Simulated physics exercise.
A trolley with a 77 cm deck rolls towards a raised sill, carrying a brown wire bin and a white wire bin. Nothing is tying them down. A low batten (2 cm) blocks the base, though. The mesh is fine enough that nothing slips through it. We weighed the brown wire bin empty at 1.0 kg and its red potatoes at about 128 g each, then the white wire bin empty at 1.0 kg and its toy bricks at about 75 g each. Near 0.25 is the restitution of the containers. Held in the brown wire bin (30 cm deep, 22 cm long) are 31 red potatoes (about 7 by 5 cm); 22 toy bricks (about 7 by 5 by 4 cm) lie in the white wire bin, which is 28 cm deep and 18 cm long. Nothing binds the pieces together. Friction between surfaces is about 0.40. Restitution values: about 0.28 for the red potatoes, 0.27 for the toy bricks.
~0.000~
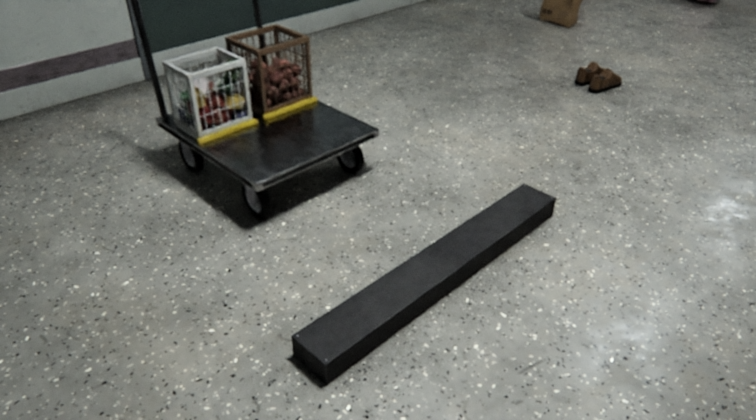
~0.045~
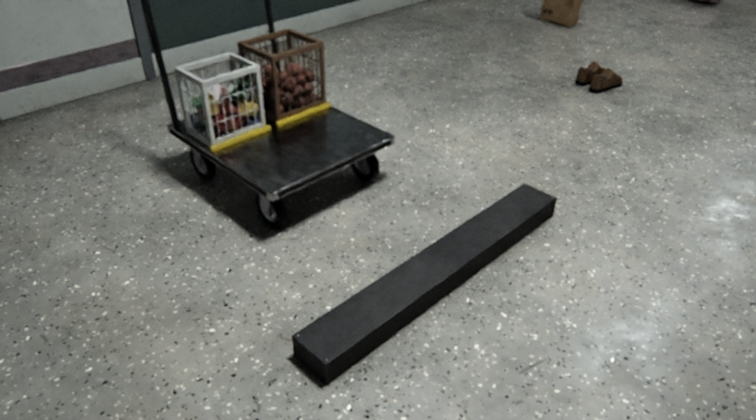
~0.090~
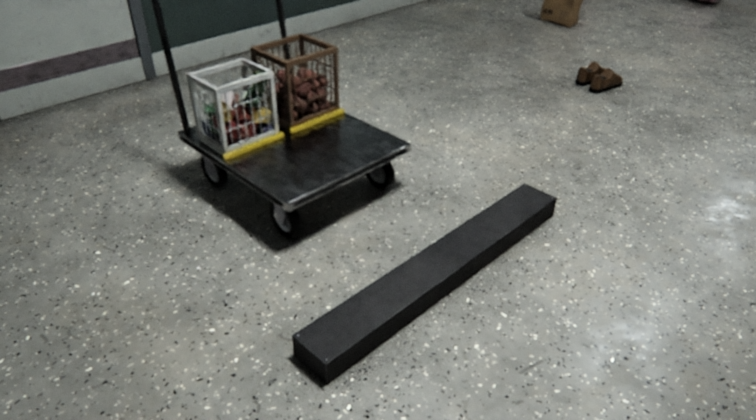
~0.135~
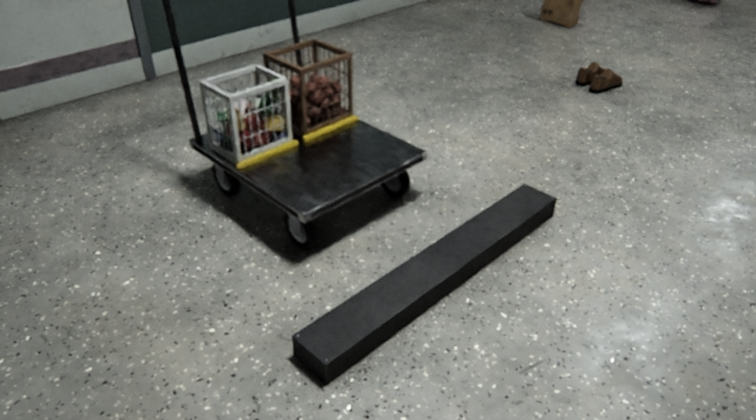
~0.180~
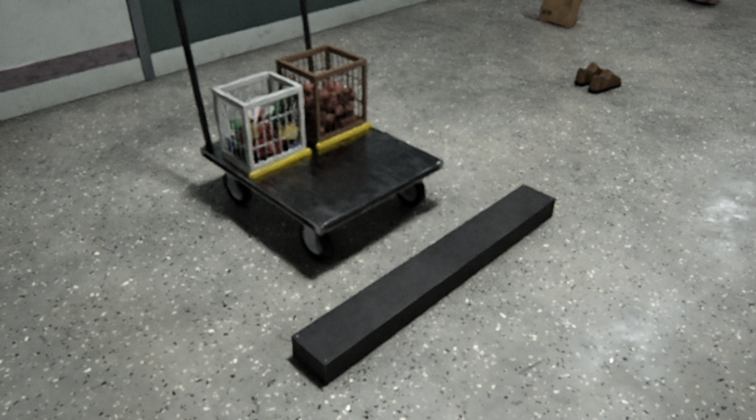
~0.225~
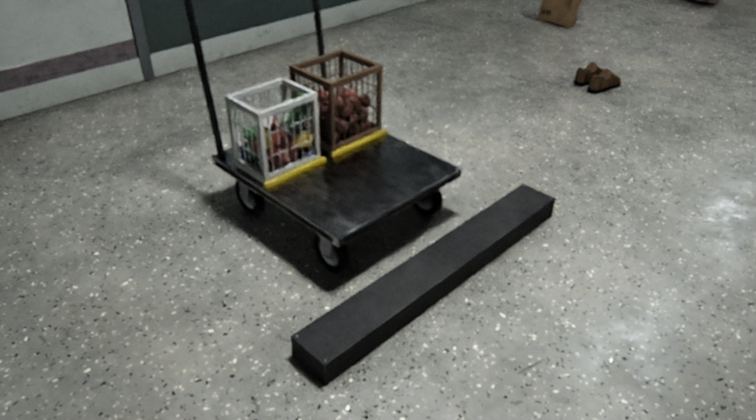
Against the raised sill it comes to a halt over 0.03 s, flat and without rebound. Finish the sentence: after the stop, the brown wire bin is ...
... still upright.
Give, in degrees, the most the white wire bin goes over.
Max tilt - some 95°.
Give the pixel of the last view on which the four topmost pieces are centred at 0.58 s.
Roughly (353, 119).
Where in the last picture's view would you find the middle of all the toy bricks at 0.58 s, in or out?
Their middle is at about (323, 164).
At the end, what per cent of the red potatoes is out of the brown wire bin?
Roughly 0 percent.
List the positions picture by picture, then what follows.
In the first frame (places track the rim corner closest to us here), brown wire bin (258, 50); white wire bin (188, 74); 62 cm to go; all still inside.
Brown wire bin (271, 56); white wire bin (202, 81); 53 cm to go, in the second frame.
Brown wire bin (285, 62); white wire bin (215, 88); 43 cm to go, in the third frame.
Brown wire bin (300, 68); white wire bin (229, 96); 34 cm to go, in the fourth frame.
Brown wire bin (314, 75); white wire bin (243, 104); 25 cm to go, in the fifth frame.
Brown wire bin (329, 82); white wire bin (258, 112); 15 cm to go; all still inside, in the sixth frame.
After 0.28 s, the stop begins.
After 0.40 s, the brown wire bin leans 20° with 0 of 31 out and the white wire bin leans 30° with 0 of 22 out.
After 0.58 s, the brown wire bin leans 18° with 0 of 31 out and the white wire bin is down with 0 of 22 out.
After 0.88 s, the brown wire bin is upright with 0 of 31 out and the white wire bin is down with 2 of 22 out.
When it is over (at 0.96 s), the brown wire bin is upright with 0 of 31 out and the white wire bin is down with 3 of 22 out. Greatest lean of the brown wire bin, 24°.
